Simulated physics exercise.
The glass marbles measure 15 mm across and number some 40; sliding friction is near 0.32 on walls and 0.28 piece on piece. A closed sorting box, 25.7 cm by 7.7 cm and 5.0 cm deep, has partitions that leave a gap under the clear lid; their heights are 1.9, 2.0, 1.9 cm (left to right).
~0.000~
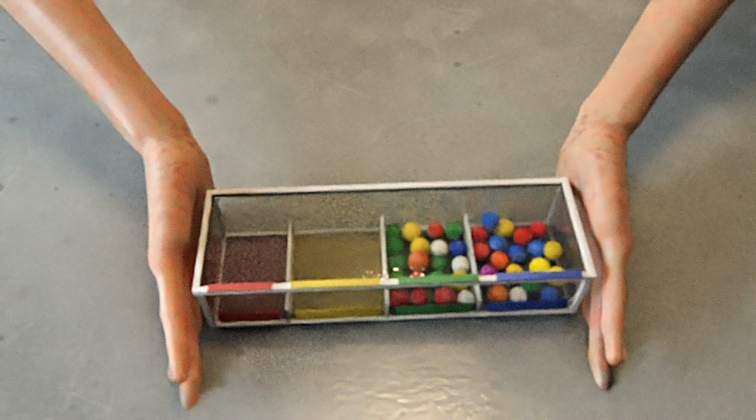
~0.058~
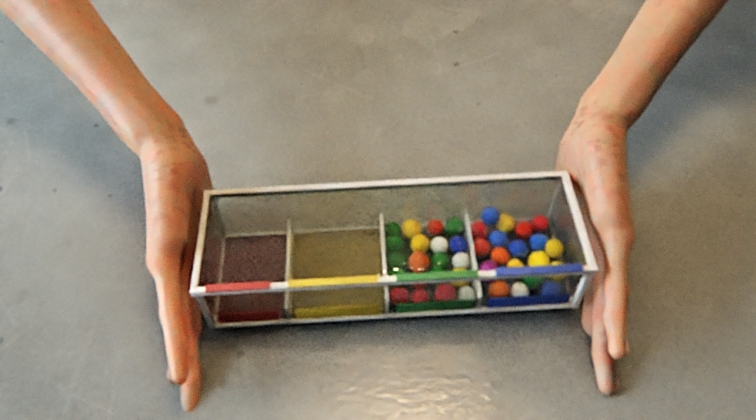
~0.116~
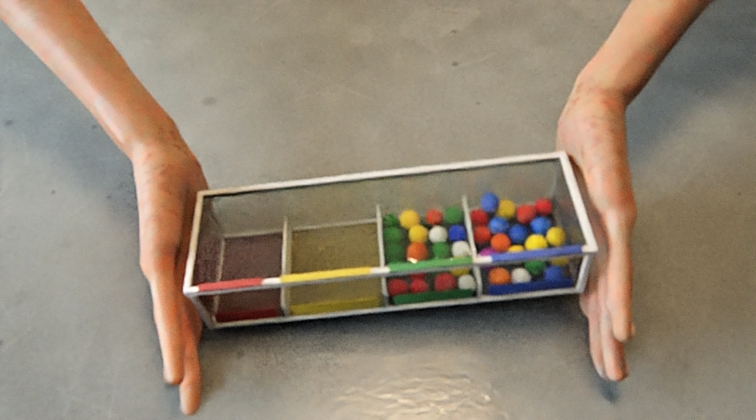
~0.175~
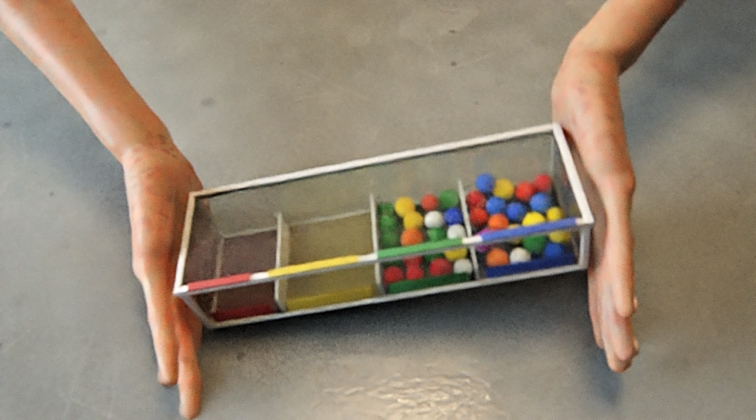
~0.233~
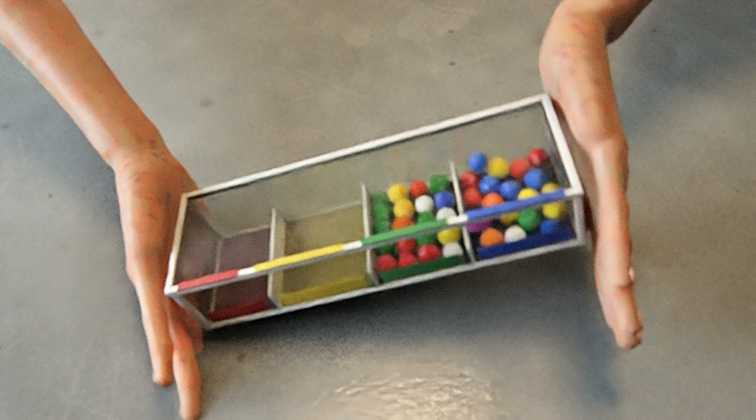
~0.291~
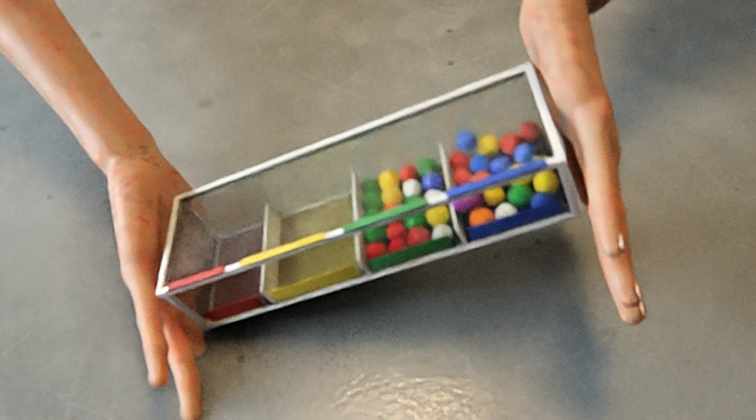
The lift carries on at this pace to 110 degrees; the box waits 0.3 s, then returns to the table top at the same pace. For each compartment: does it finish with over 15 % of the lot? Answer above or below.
Red: Above, blue: Below, green: Below, yellow: Below.
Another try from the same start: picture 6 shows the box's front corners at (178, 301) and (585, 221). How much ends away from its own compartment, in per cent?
It would be near 100 per cent.
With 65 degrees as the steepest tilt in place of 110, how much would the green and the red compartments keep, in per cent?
Green 50; red 5.
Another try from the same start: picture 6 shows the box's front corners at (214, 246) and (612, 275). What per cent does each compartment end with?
Red 0, blue 95, green 5, yellow 0.
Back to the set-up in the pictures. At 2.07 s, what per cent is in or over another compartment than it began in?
Some 100 per cent.
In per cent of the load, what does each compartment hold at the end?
Red 95, blue 0, green 0, yellow 10.
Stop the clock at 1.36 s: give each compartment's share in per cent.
Red 60, blue 0, green 20, yellow 20.
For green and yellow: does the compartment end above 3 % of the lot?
Green no, yellow yes.
After 1.36 s, tilt 110 degrees; red 60 %, green 20 %, yellow 20 %.
After 2.07 s, tilt 55 degrees; red 95 %, yellow 5 %.
Then, at 2.81 s, tilt 0 degrees; red 90 %, yellow 10 %.
At rest (3.6 s), red 95 %, blue 0 %, green 0 %, yellow 10 %.
